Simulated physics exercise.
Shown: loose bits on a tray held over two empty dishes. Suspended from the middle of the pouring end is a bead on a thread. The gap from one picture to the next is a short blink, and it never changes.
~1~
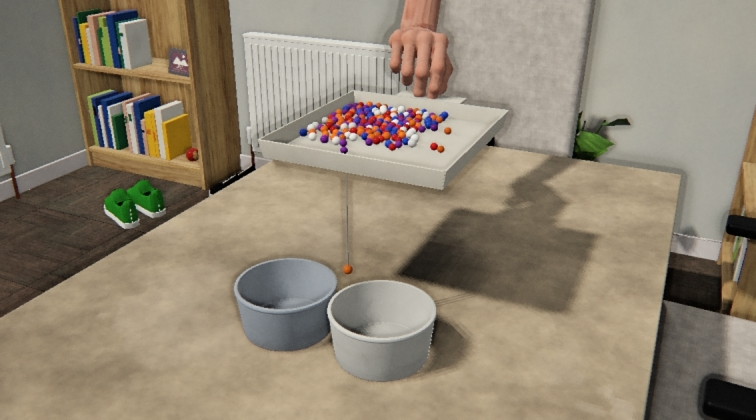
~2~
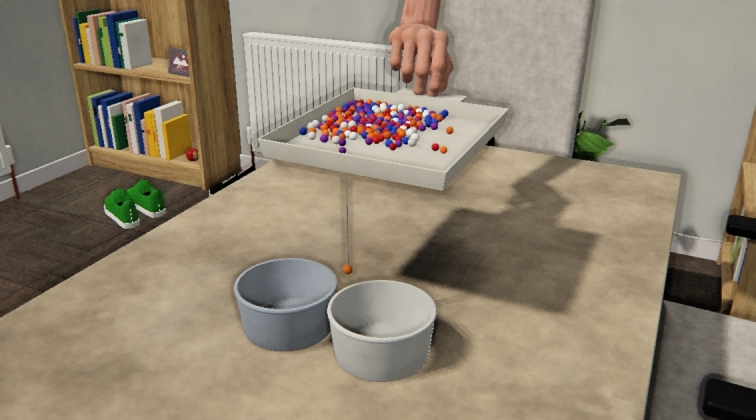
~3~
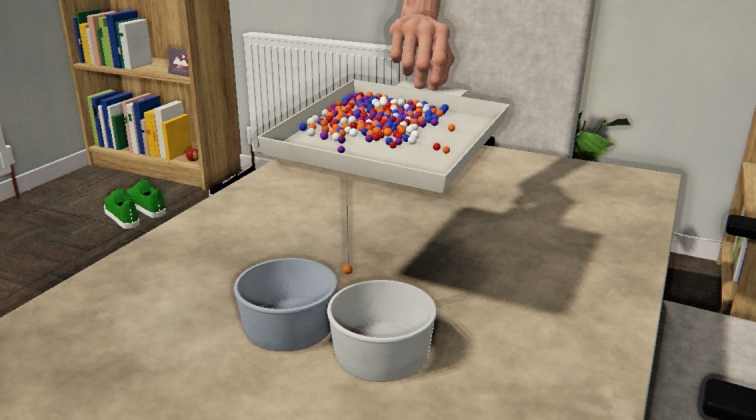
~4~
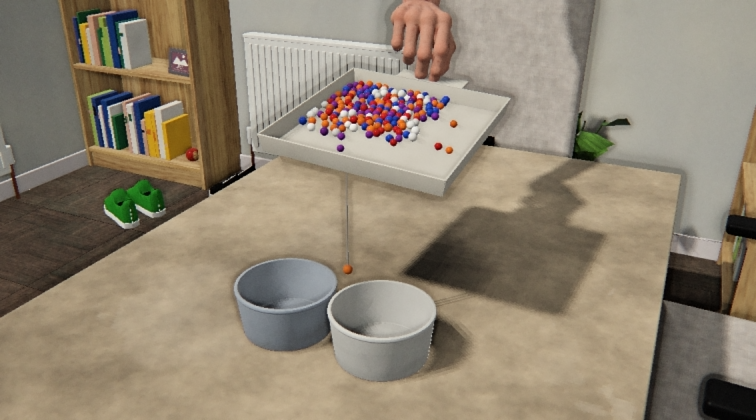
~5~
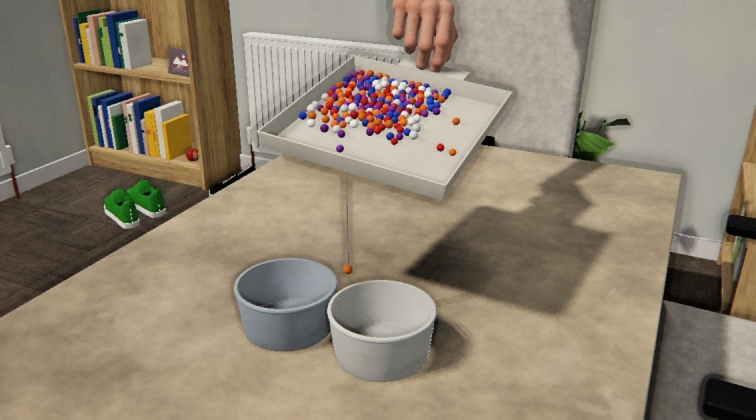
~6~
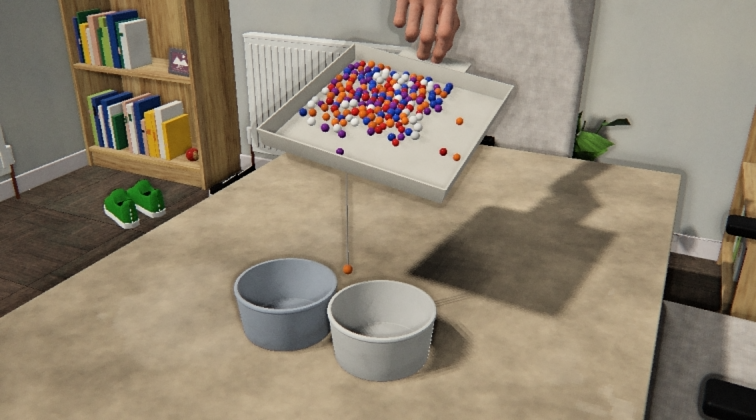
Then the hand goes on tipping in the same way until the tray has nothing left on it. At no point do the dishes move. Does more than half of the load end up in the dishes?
I expect most of the load to be wasted.
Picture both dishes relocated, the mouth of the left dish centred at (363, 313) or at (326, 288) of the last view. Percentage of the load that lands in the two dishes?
In order, 30 % and 90 %.
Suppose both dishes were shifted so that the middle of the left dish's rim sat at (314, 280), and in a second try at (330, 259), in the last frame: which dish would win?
Result, try one: The dish further right; try two: The dish further right.
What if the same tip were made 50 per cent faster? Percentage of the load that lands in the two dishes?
About 20 %.
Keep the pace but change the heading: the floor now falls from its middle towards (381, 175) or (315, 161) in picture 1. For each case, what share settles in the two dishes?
60 %, give or take, and then 70 %.
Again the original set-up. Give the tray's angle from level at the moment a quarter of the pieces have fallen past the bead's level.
Roughly 65°.
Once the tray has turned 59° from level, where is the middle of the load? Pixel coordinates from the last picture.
The centre of the load shows up near (426, 194) in the last view.
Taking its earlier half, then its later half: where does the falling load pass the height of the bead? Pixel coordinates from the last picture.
At about (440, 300), then at (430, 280).
Soon after the last picture, tray tipped steeply; most on the tray; a small part in the right dish; about a quarter outside both; a small part in the air.
A little later, tray tipped right over; about a quarter on the tray; about a quarter in the right dish; about a third outside both; a small part in the air.
Later still, tray tipped past a quarter turn; about a third in the right dish; about two thirds outside both.
By the end, tray tipped past a quarter turn; about a third in the right dish; none in the left dish; about two thirds outside both.
